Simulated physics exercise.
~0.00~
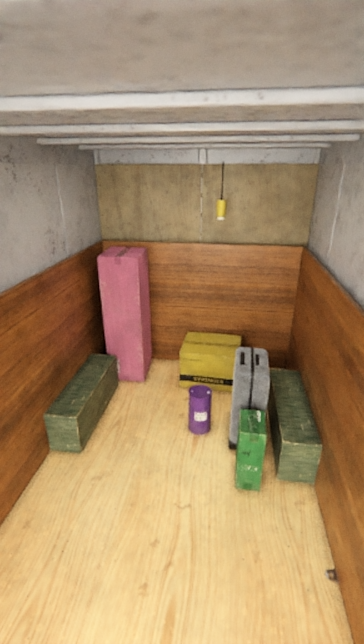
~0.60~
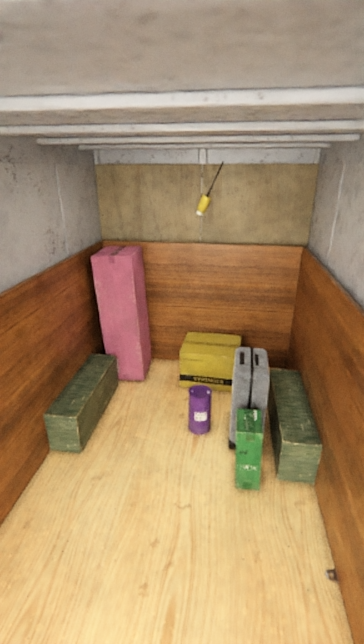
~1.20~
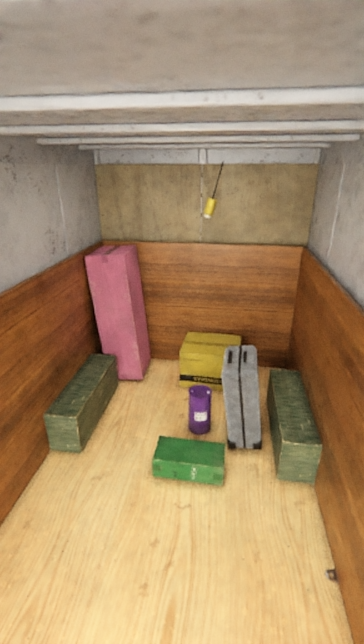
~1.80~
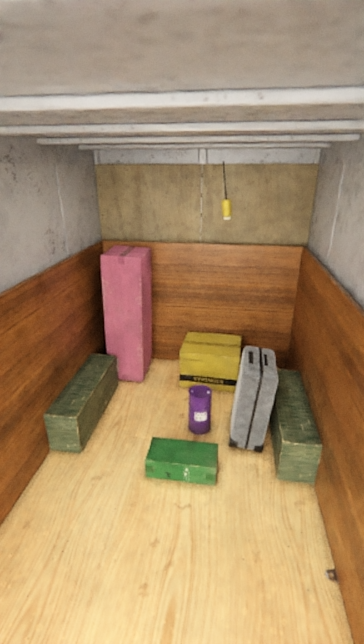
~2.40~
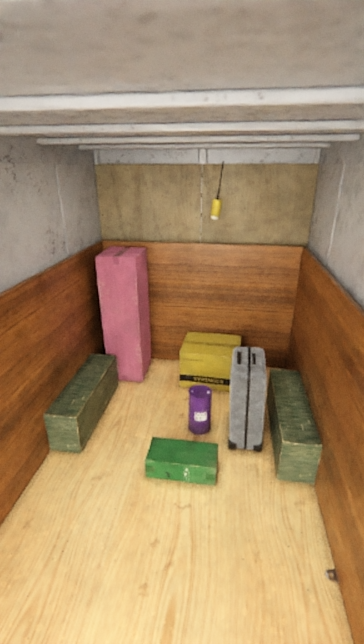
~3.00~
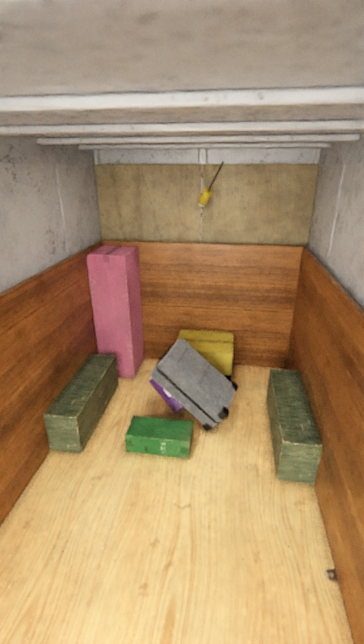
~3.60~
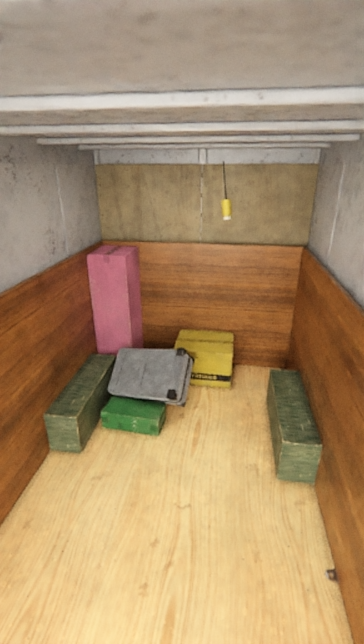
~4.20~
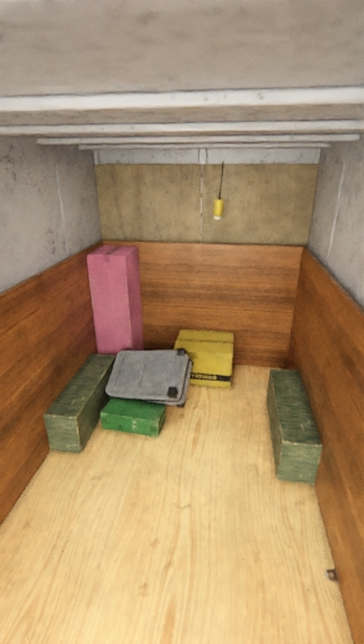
A green box tipped onto its side in the back of a van, then a grey case toppled left over a purple canister, ending up lying flat against the green box, while the tall pink box shifted slightly but stayed upright.
